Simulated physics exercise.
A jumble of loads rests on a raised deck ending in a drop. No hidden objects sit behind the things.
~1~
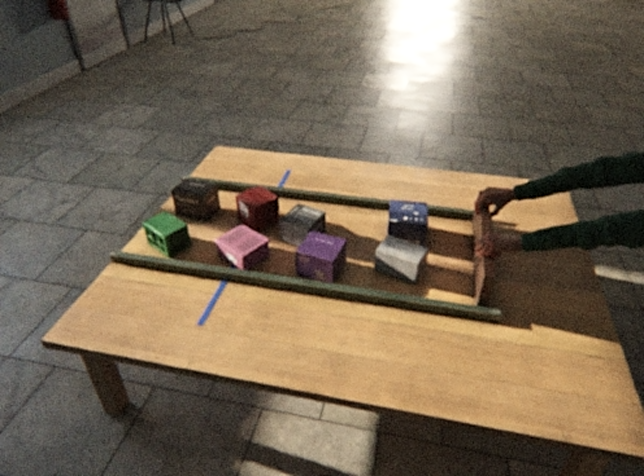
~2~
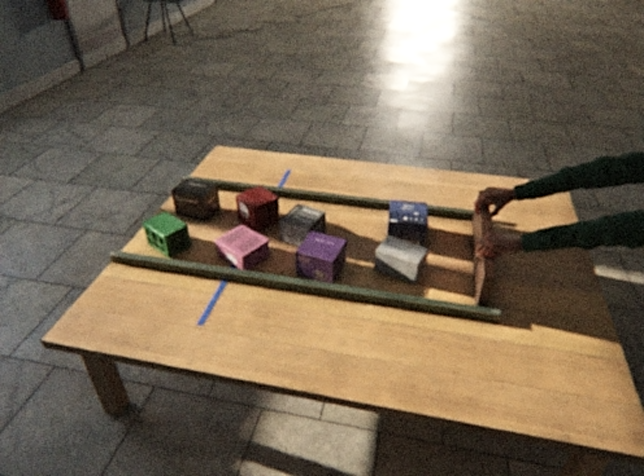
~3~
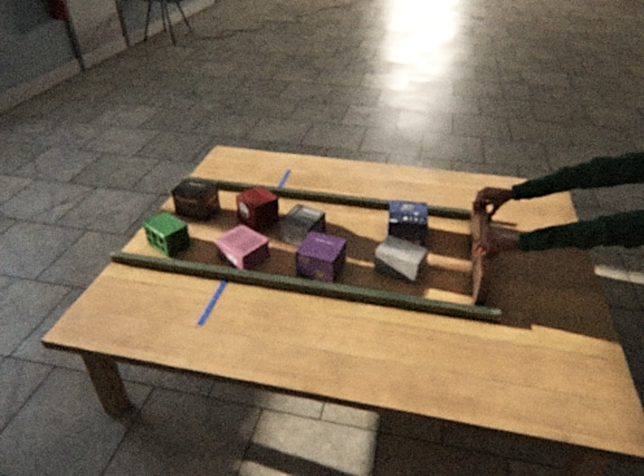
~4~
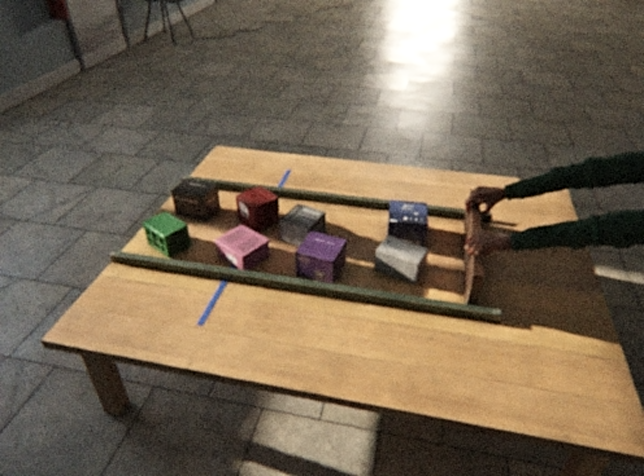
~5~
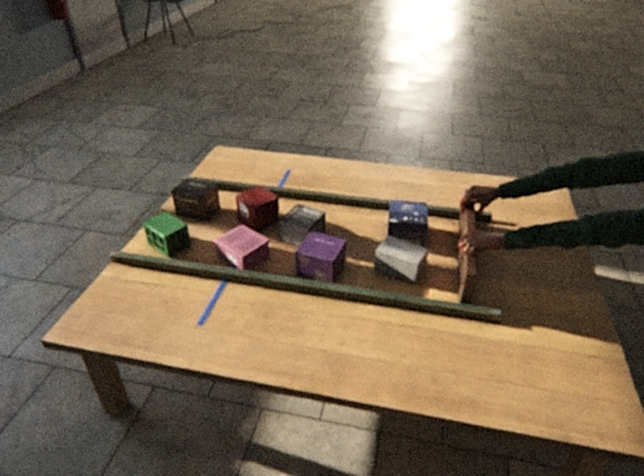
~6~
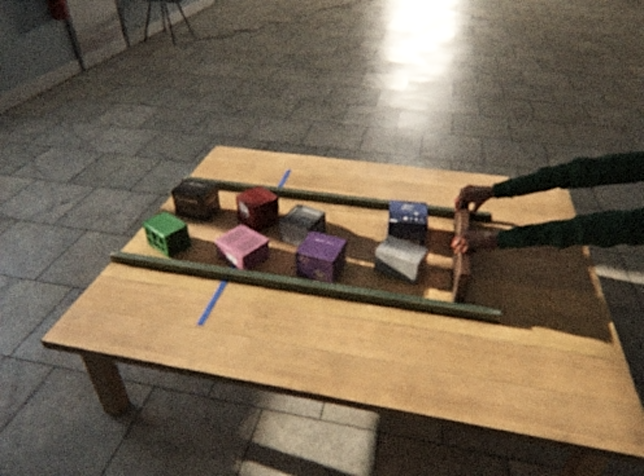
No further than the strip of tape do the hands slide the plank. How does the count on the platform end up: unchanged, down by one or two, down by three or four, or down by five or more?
The number sent down is small, one or two.
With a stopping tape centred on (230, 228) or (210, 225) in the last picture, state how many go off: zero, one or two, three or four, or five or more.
Taking the places in turn, I'd pick 3 or 4 and then either three or four.
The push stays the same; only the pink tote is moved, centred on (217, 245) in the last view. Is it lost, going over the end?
Result: It stays aboard.
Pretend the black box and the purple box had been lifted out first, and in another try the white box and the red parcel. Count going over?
The counts: 0 and 0.
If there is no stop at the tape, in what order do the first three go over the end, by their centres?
Listed earliest first: Green crate, pink tote, black box.
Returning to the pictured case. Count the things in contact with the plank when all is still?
Number in contact with it: 2.
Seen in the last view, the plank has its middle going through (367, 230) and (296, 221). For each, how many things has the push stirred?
Counts: 3 and 7.
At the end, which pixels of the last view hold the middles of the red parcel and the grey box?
The red parcel stops around (218, 194); the grey box around (209, 218).
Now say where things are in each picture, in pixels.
The first picture shows green crate (167, 234); black box (196, 199); red parcel (258, 208); plank (482, 246); tape (254, 231).
The second picture shows black box (196, 199); pink tote (243, 248).
The third picture shows red parcel (258, 209); grey box (303, 226).
The fourth picture shows green crate (167, 234); purple box (322, 257).
The fifth picture shows black box (196, 199); white box (401, 259).
The sixth picture shows green crate (167, 234); black box (196, 199); red parcel (258, 209); plank (461, 243); tape (254, 231).
Soon after, none off yet; green crate at rest near (167, 234); black box at rest near (196, 199); red parcel at rest near (258, 209).
In the end, the number that fall off is one or two; gone, green crate.
